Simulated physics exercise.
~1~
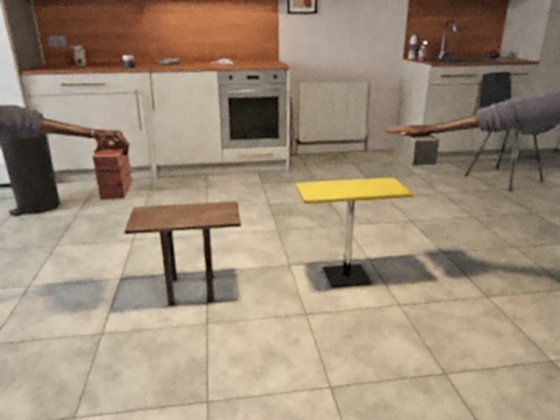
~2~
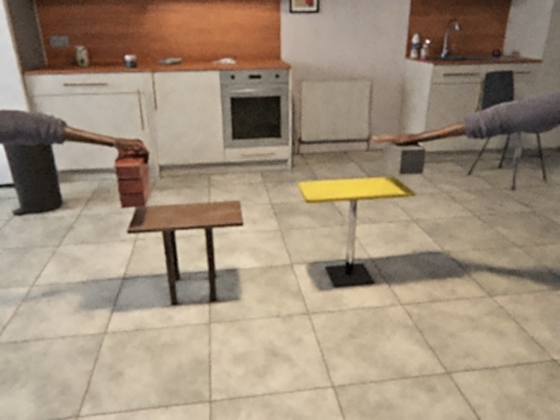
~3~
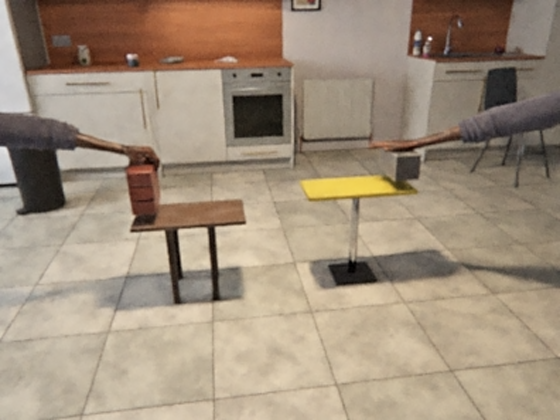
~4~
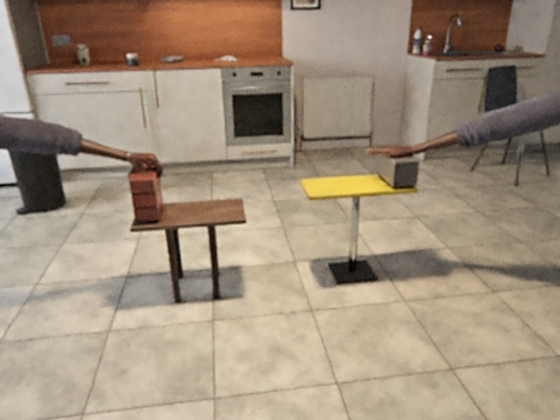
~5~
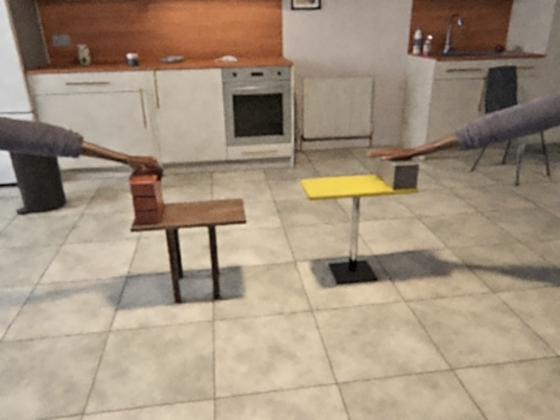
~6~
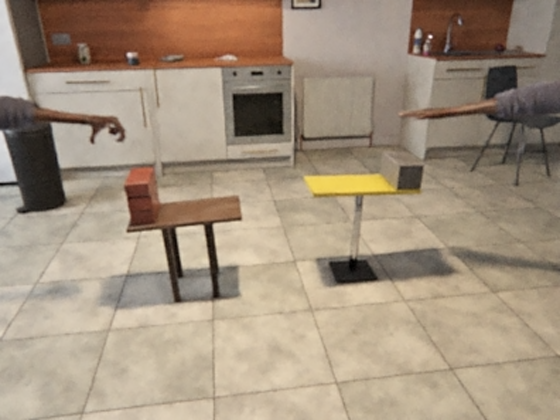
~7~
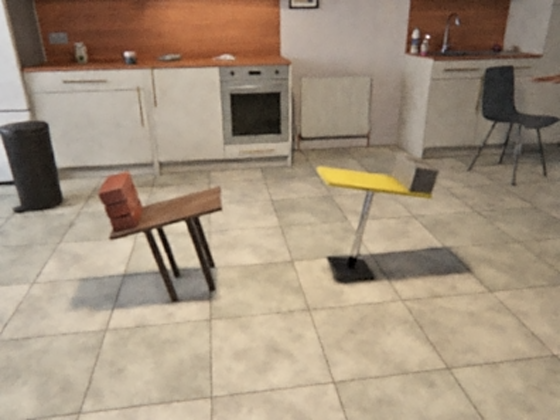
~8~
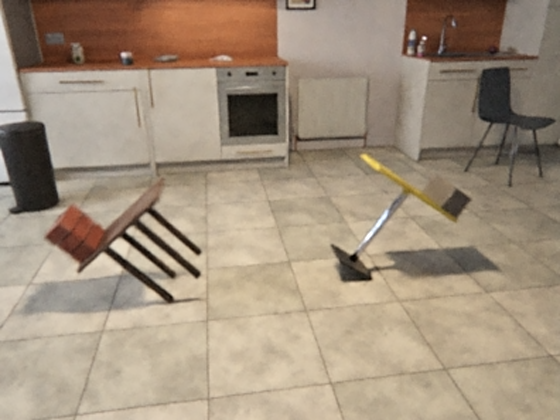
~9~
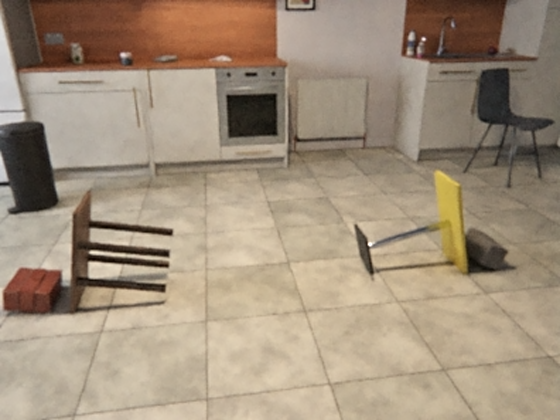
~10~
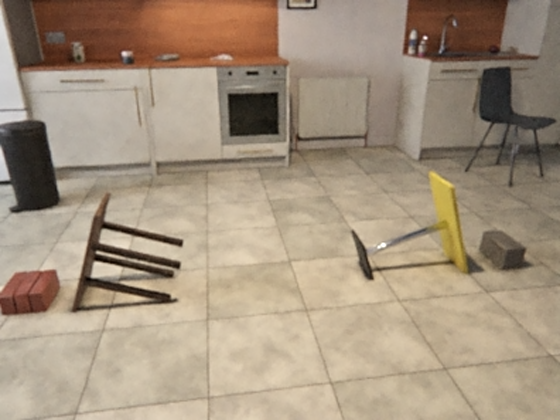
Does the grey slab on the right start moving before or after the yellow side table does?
The grey slab moves before the table does. A hand is already lowering it while the yellow side table stands still, and the table only starts to tip after the hand has let go.
